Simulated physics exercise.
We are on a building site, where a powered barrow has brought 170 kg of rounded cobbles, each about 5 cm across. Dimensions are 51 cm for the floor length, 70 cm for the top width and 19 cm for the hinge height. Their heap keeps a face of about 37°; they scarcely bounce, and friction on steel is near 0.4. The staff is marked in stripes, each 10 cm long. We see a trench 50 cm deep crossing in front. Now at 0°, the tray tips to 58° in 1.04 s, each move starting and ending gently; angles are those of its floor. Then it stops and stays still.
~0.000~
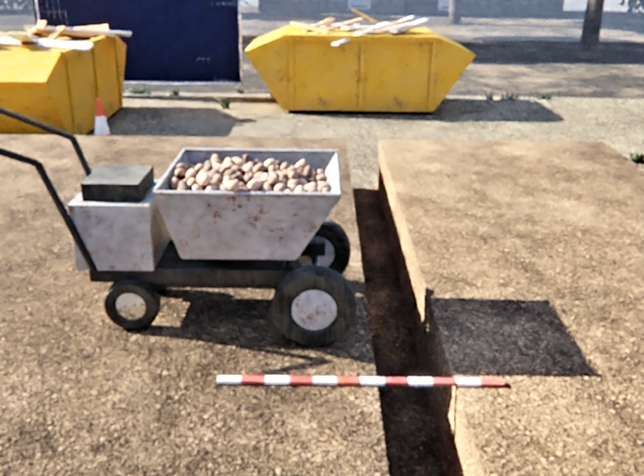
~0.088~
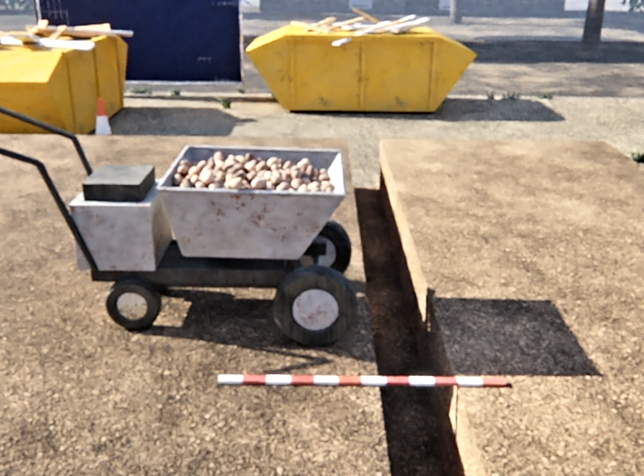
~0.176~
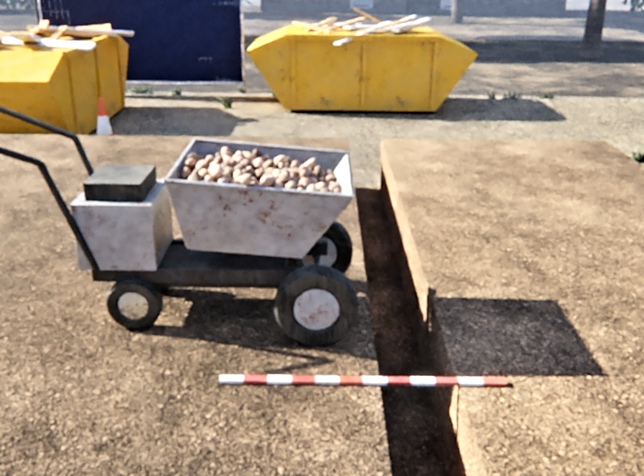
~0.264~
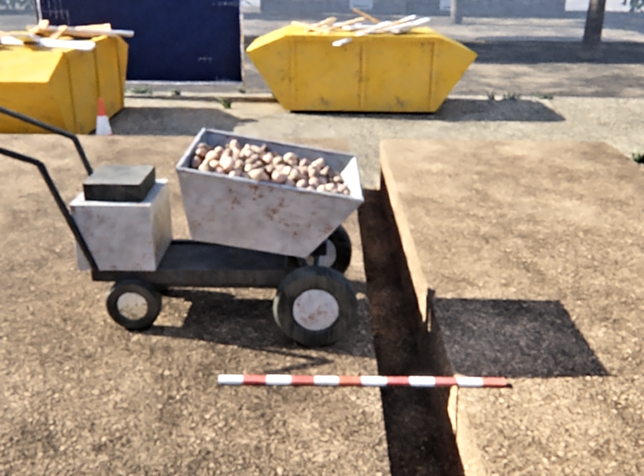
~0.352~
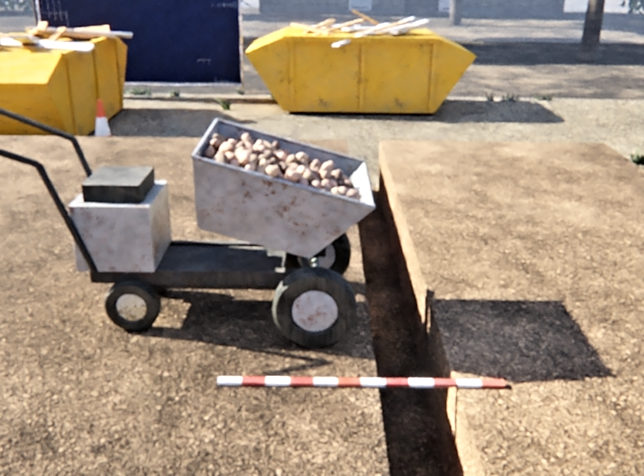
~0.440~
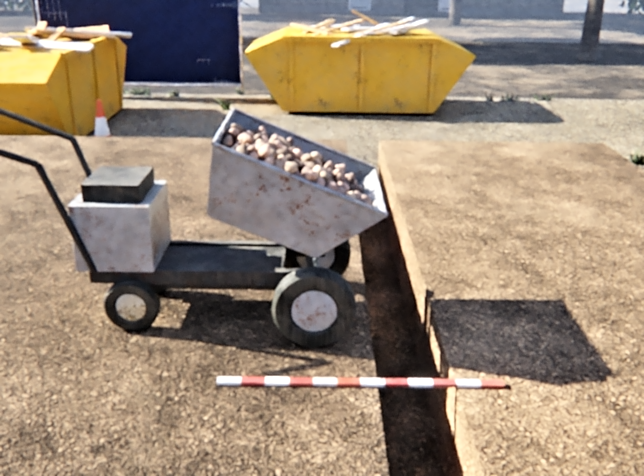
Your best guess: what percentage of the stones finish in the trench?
My guess is about 12 per cent.
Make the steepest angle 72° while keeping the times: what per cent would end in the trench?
In that case some 30 per cent.
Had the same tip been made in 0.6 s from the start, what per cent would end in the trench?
With that change, it comes to around 5 per cent.
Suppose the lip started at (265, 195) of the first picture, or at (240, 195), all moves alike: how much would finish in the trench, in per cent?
The first start gives about 40 per cent, the second about 35.
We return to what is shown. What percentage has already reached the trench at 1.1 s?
Close to 0 per cent at that time.
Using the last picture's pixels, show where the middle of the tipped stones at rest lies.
I'd point somewhere around (468, 312).
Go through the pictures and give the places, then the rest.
In the first frame, the tray is at 0°, its lip at (341, 195); the top of the load is at (255, 169).
In the second frame, the tray is at 1°, its lip at (345, 195); the top of the load is at (258, 168); the stones move at 0.2 m/s on average.
In the third frame, the tray is at 4°, its lip at (353, 197); the top of the load is at (234, 164); the stones move at 0.4 m/s on average.
The fourth frame shows lip at (363, 201), floor tilted 9°, highest stones at (232, 155); the stones move at 0.6 m/s on average.
The fifth frame shows lip at (374, 208), floor tilted 15°, highest stones at (229, 146); the stones move at 0.7 m/s on average.
The sixth frame shows lip at (387, 215), floor tilted 22°, highest stones at (241, 137); the stones move at 0.8 m/s on average.
After 0.8 s the floor is at 49°; 100 % in the tray; the foremost stones are at (408, 229).
After 1.1 s the floor is at 58°; 89 % in the tray, 2 % in the trench, 9 % past the trench; the foremost stones are at (490, 294).
After 1.5 s the floor is at 58°; 69 % in the tray, 2 % in the trench, 29 % past the trench; the foremost stones are at (577, 322).
After 3.4 s the floor is at 58°; 54 % in the tray, 12 % in the trench, 34 % past the trench; the foremost stones are past the picture's edge.
